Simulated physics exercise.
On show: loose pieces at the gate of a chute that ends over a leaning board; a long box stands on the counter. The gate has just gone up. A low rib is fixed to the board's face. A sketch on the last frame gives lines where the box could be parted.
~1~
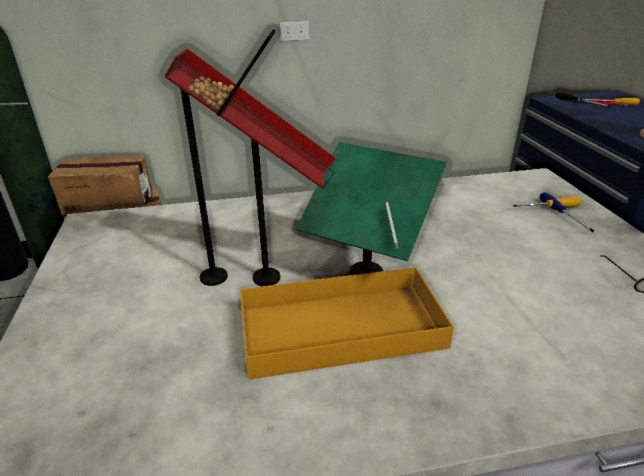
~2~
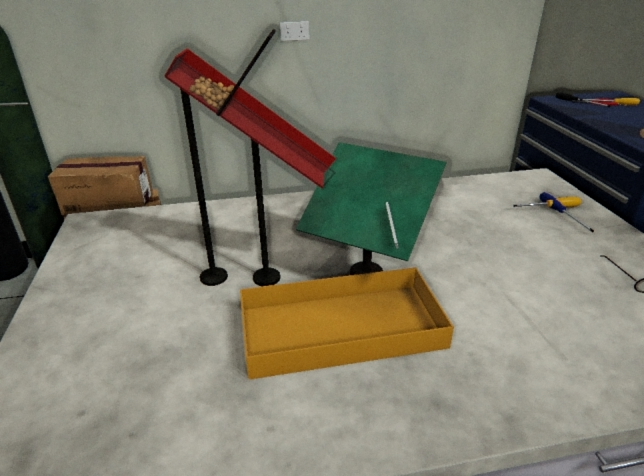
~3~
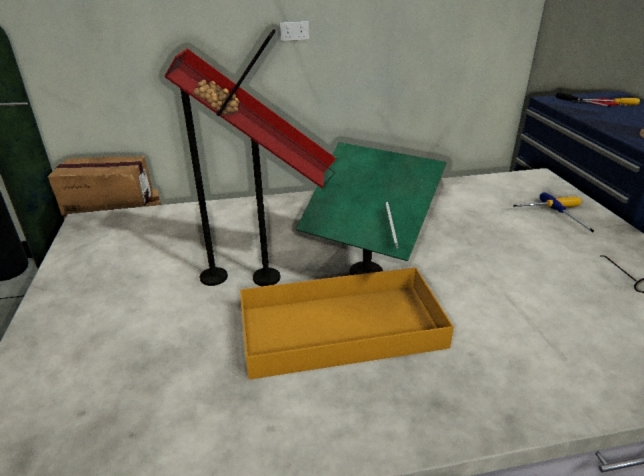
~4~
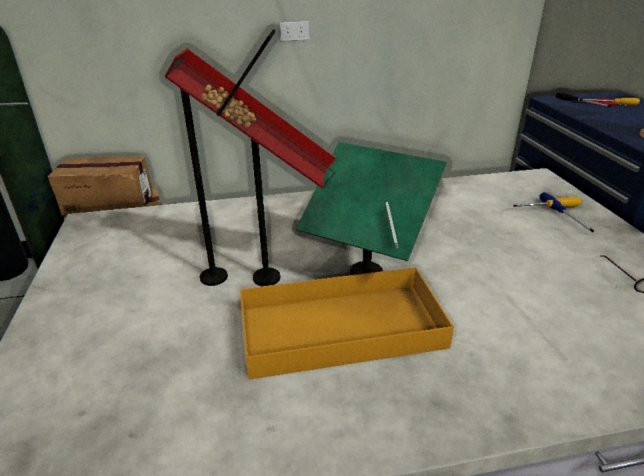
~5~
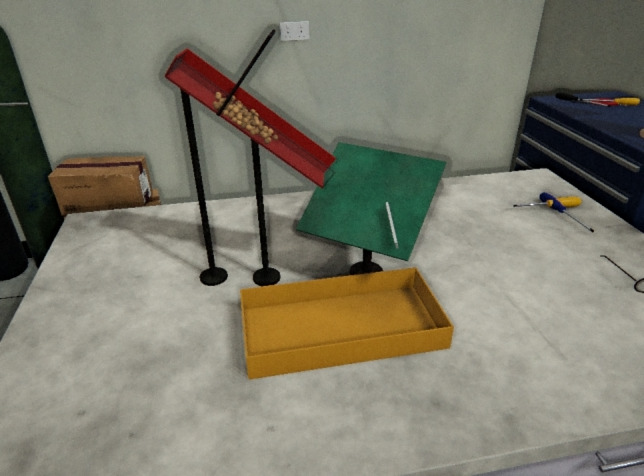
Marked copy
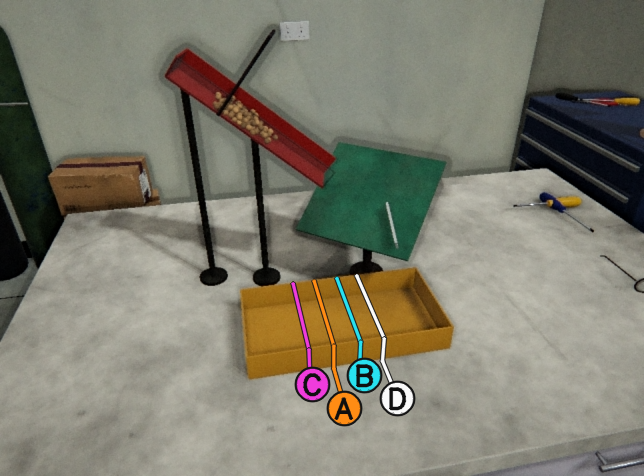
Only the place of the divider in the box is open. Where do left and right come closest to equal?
D works best here.
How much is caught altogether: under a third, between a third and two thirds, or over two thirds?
Over two thirds.
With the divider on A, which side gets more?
The right side.
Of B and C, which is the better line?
The answer is B.
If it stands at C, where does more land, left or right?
The right side.
On the marked copy, line A crosses the front rim at (333, 345); line B crosses the front rim at (360, 341); line C crosses the front rim at (308, 348); line D crosses the front rim at (383, 337).
With A, of what is caught, about a tenth on the left of the divider, the larger part on the right.
With B, of what is caught, roughly a quarter on the left of the divider, the larger part on the right.
With C, of what is caught, just a few on the left of the divider, almost all on the right.
With D, of what is caught, roughly half on the left of the divider, roughly half on the right.
